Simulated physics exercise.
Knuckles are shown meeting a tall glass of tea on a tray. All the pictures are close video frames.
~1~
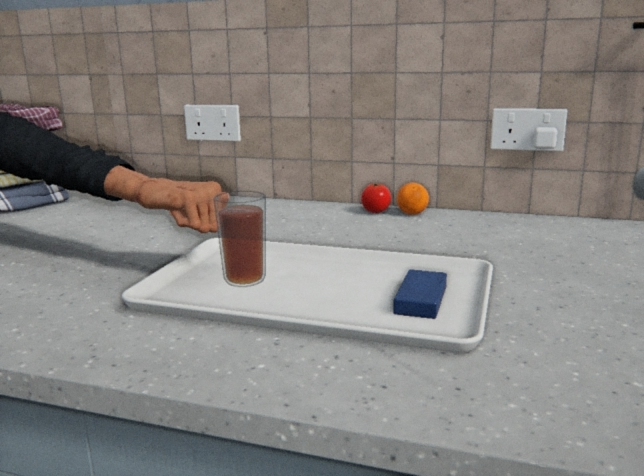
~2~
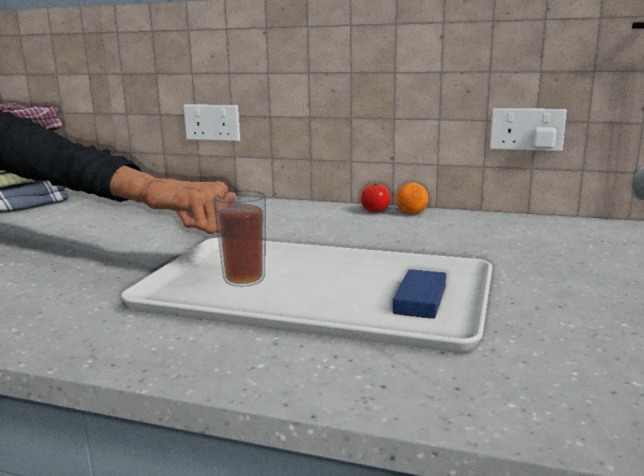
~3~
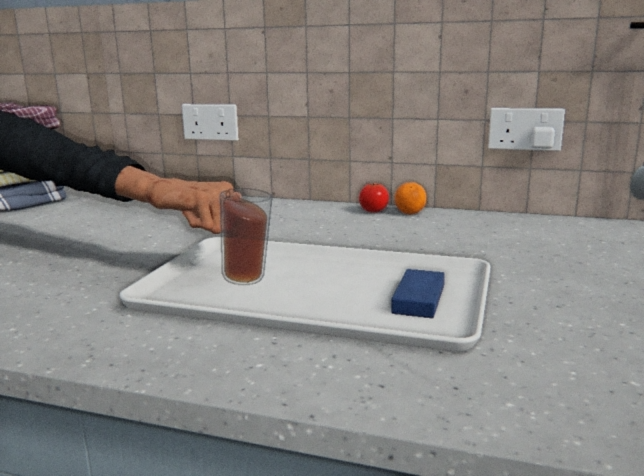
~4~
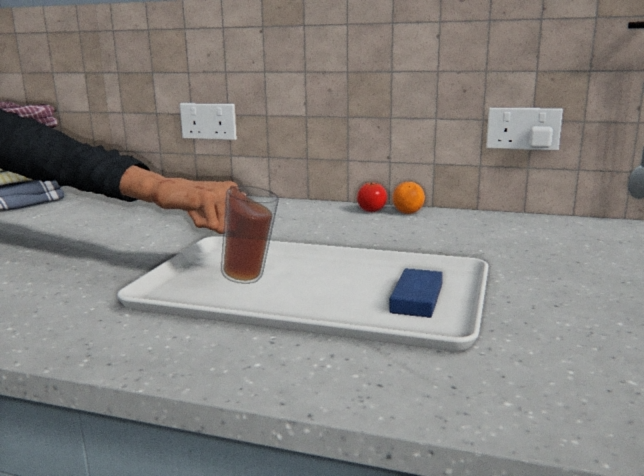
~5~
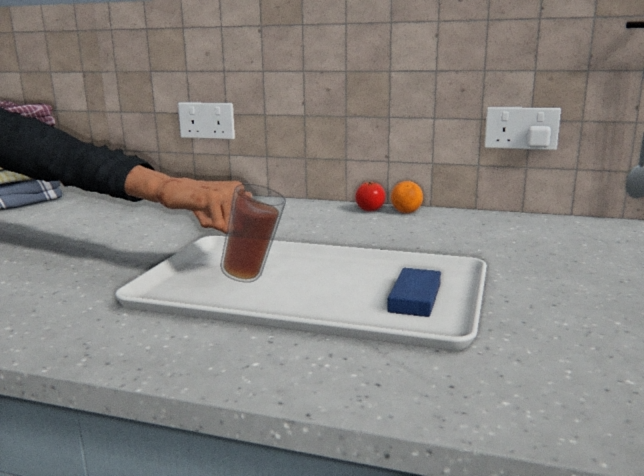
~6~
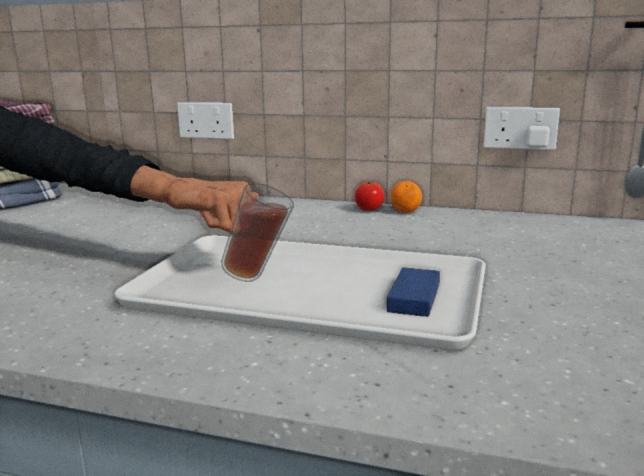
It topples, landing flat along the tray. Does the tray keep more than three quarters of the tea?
Yes, less than a quarter gets off it.
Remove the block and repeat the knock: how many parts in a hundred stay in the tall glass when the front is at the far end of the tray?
Some 60 per cent.
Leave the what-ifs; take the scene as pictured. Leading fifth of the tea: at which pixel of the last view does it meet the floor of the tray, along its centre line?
Landing point, centre line: Approx. (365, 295).
A moment on, the tall glass is falling and 98 per cent is in the glass, 0 on the tray and 2 above or beyond its rim.
Next, the tall glass lies on its side and 66 per cent is in the glass, 24 on the tray and 9 above or beyond its rim.
Then the tall glass lies on its side and 39 per cent is in the glass, 36 on the tray and 25 above or beyond its rim.
Later the tall glass lies on its side and 21 per cent is in the glass, 66 on the tray and 13 above or beyond its rim.
In the end 89 per cent is held by tray and glass, 11 is off the tray.
